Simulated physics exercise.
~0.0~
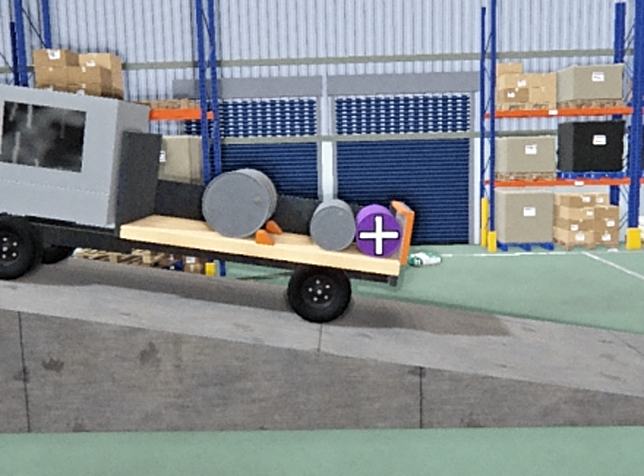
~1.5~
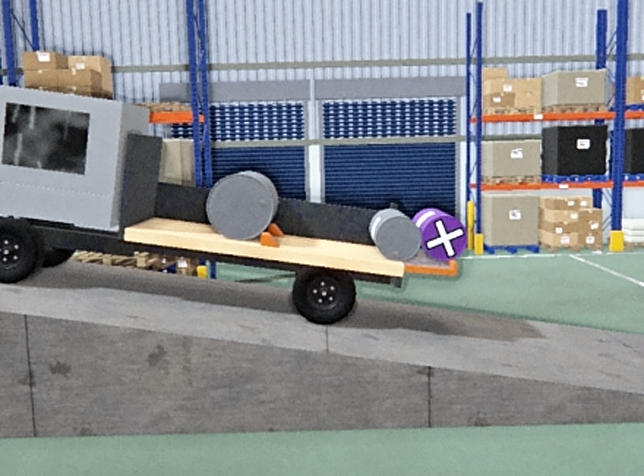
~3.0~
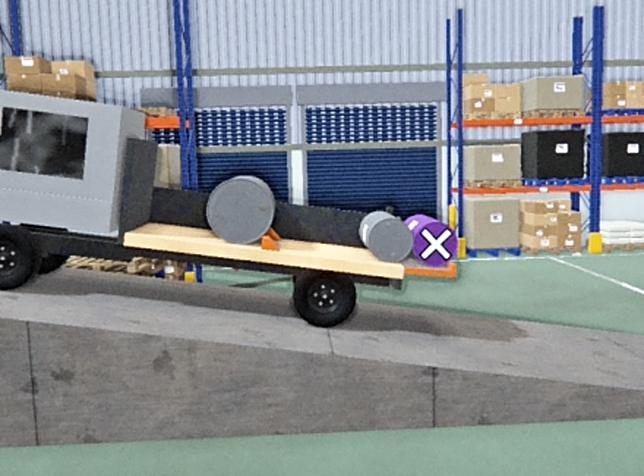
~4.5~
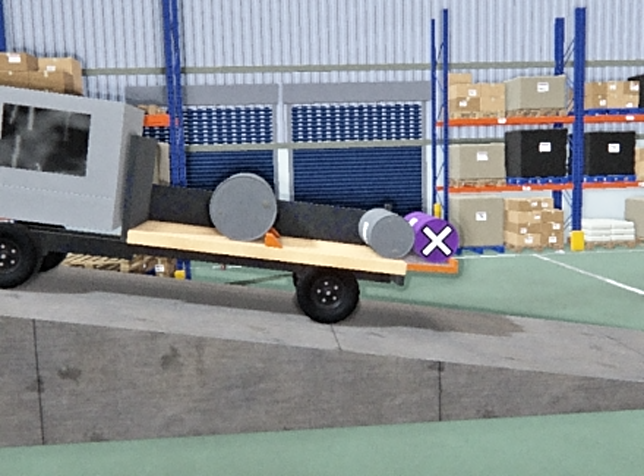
In a warehouse with blue roller doors and shelves of boxes, a grey pick-up stands on a concrete slope, seen from its open side. On the wooden bed a large grey drum rests against a fixed orange chock, with a smaller grey drum and a purple one marked with a white cross against the raised tailgate at right. The gate swings down nearly flat, and the purple drum rolls right onto it, the small grey drum following. The purple drum then rolls back left slightly and settles on the lowered gate beside the small grey drum, still aboard, while the large drum stays at the chock.
